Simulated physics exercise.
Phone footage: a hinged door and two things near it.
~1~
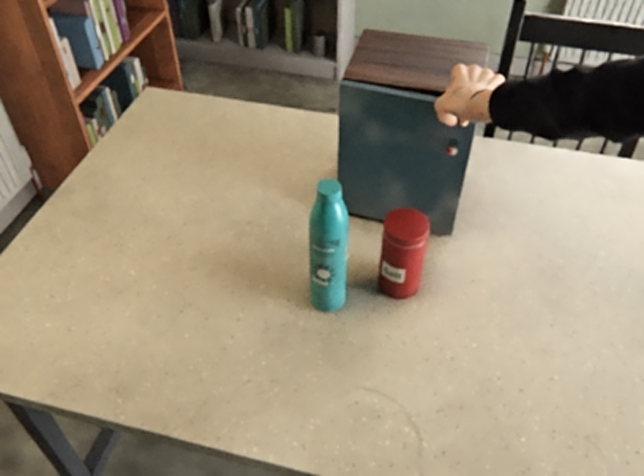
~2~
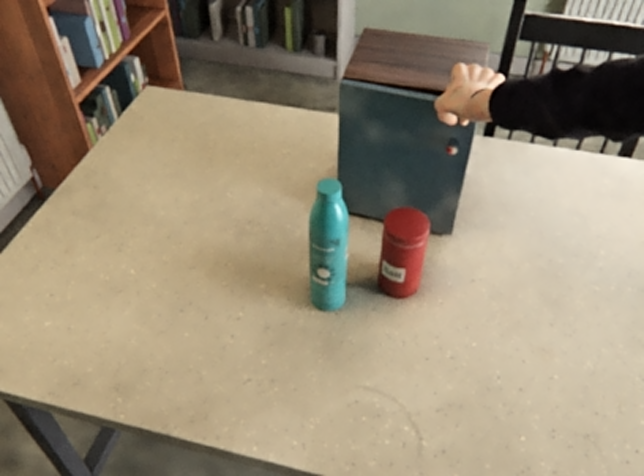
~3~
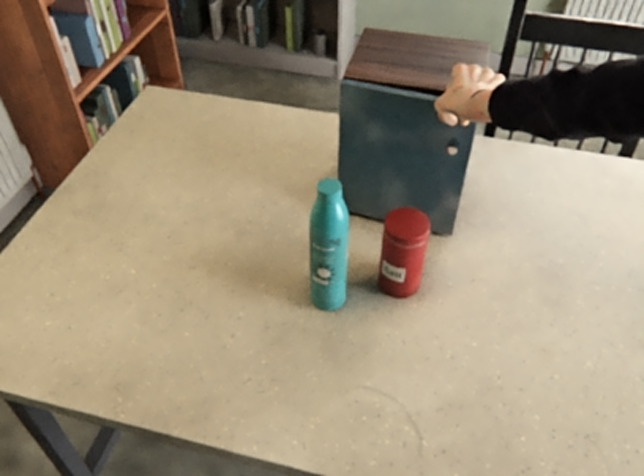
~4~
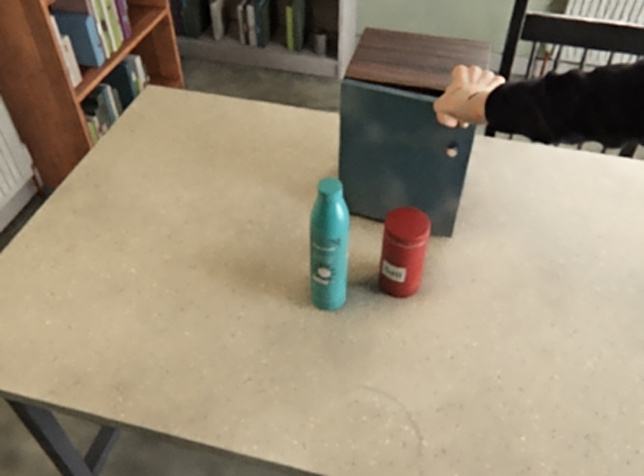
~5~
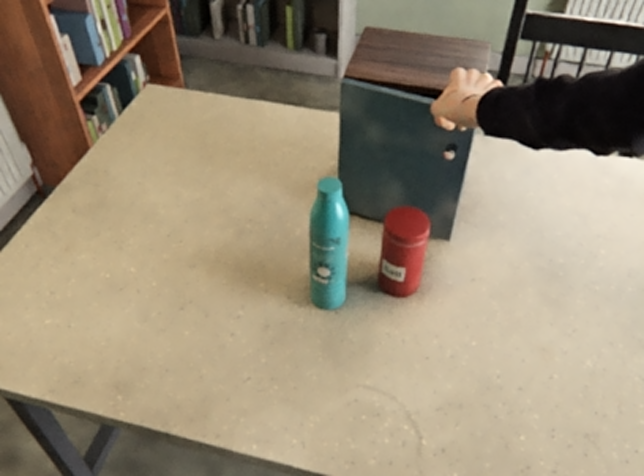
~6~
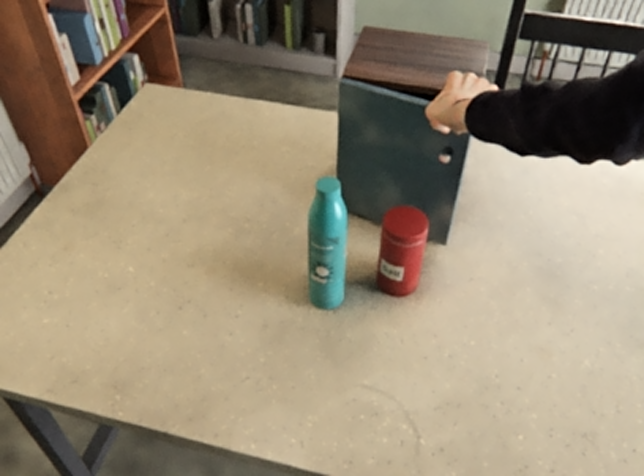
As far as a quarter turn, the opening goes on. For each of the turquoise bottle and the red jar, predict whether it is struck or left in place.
Result: The turquoise bottle gets hit, the red jar gets hit.
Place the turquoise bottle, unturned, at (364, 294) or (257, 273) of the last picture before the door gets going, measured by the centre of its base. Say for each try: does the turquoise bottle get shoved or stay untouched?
Well, the first time it takes a hit, and the second time it goes untouched.
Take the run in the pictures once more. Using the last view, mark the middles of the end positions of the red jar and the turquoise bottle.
(287, 285), then (248, 249).
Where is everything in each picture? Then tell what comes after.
In the first frame, door 4° open; turquoise bottle (328, 248); red jar (403, 255); door (399, 167).
In the second frame, door 4° open; red jar (403, 254); door (399, 166).
In the third frame, door 4° open; turquoise bottle (329, 248); door (399, 166).
In the fourth frame, door 6° open; red jar (403, 254); door (399, 167).
In the fifth frame, door 9° open; turquoise bottle (329, 247); door (398, 168).
In the sixth frame, door 12° open; turquoise bottle (327, 246); red jar (401, 253); door (395, 170).
Then, 1.14 s on from there, door 61° open; turquoise bottle displaced a little near (309, 248); red jar displaced about its own width near (350, 274).
Then, 1.52 s on from there, door 77° open; turquoise bottle displaced about its own width near (271, 248); red jar displaced well along near (312, 280).
In the end, the turquoise bottle gets shoved, near (248, 249); the red jar gets shoved, near (287, 285).
